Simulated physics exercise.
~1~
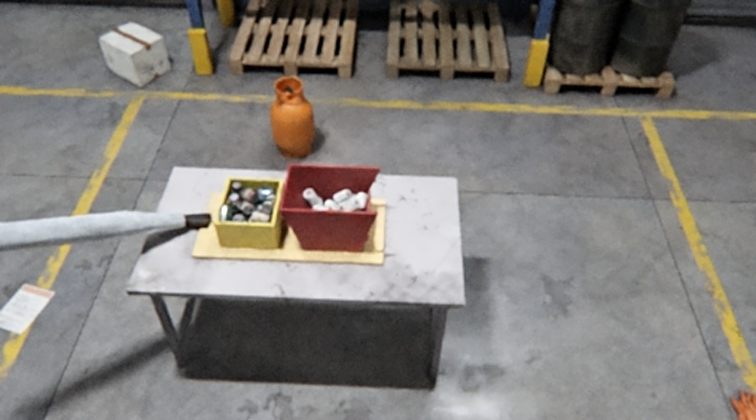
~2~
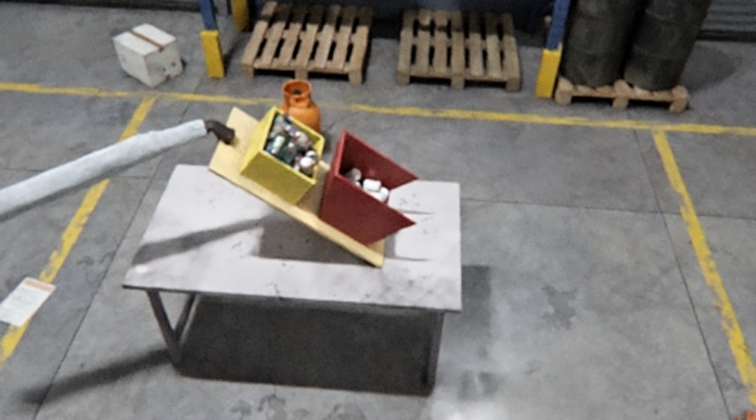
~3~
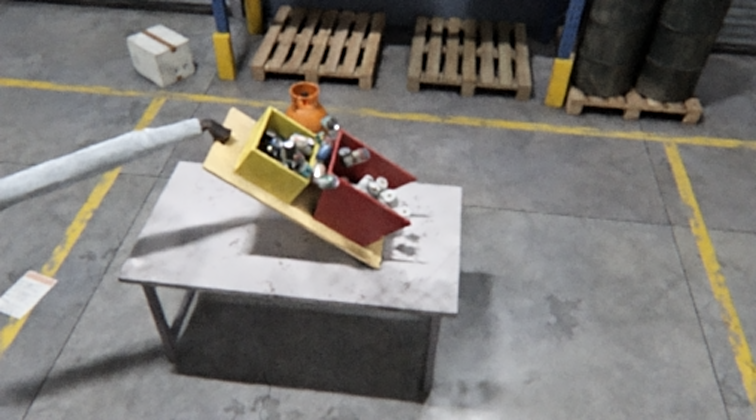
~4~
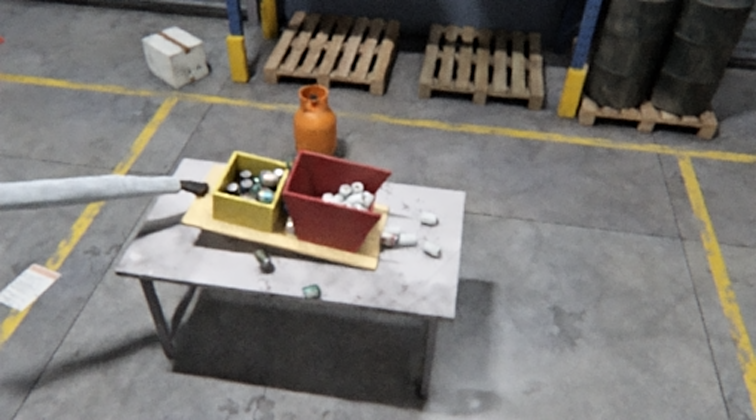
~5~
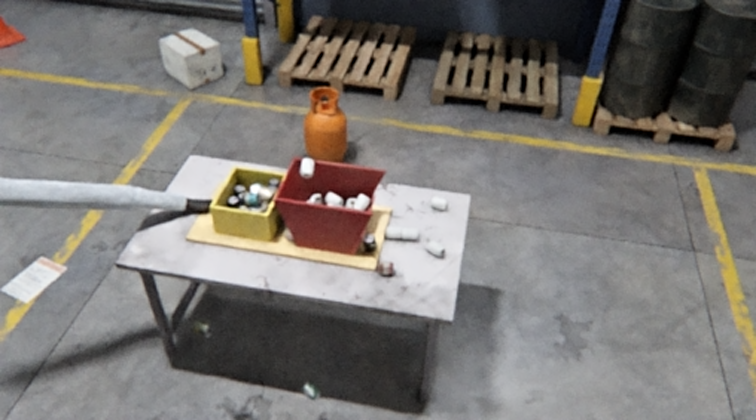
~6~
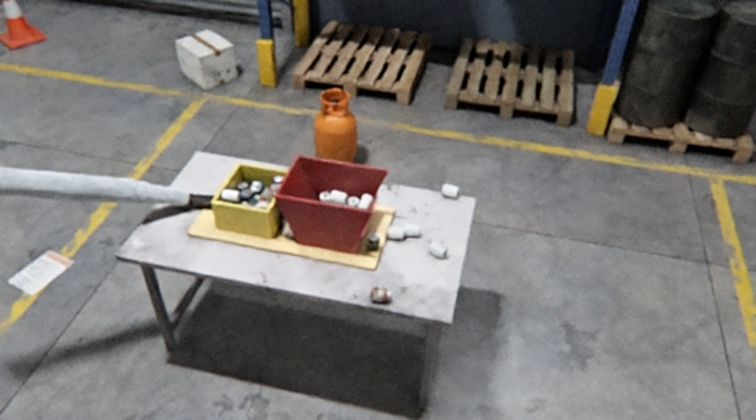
Robotic arm tilting a board with yellow and red totes, then lowering it flat, leaving spilled cans and rolls on the table.
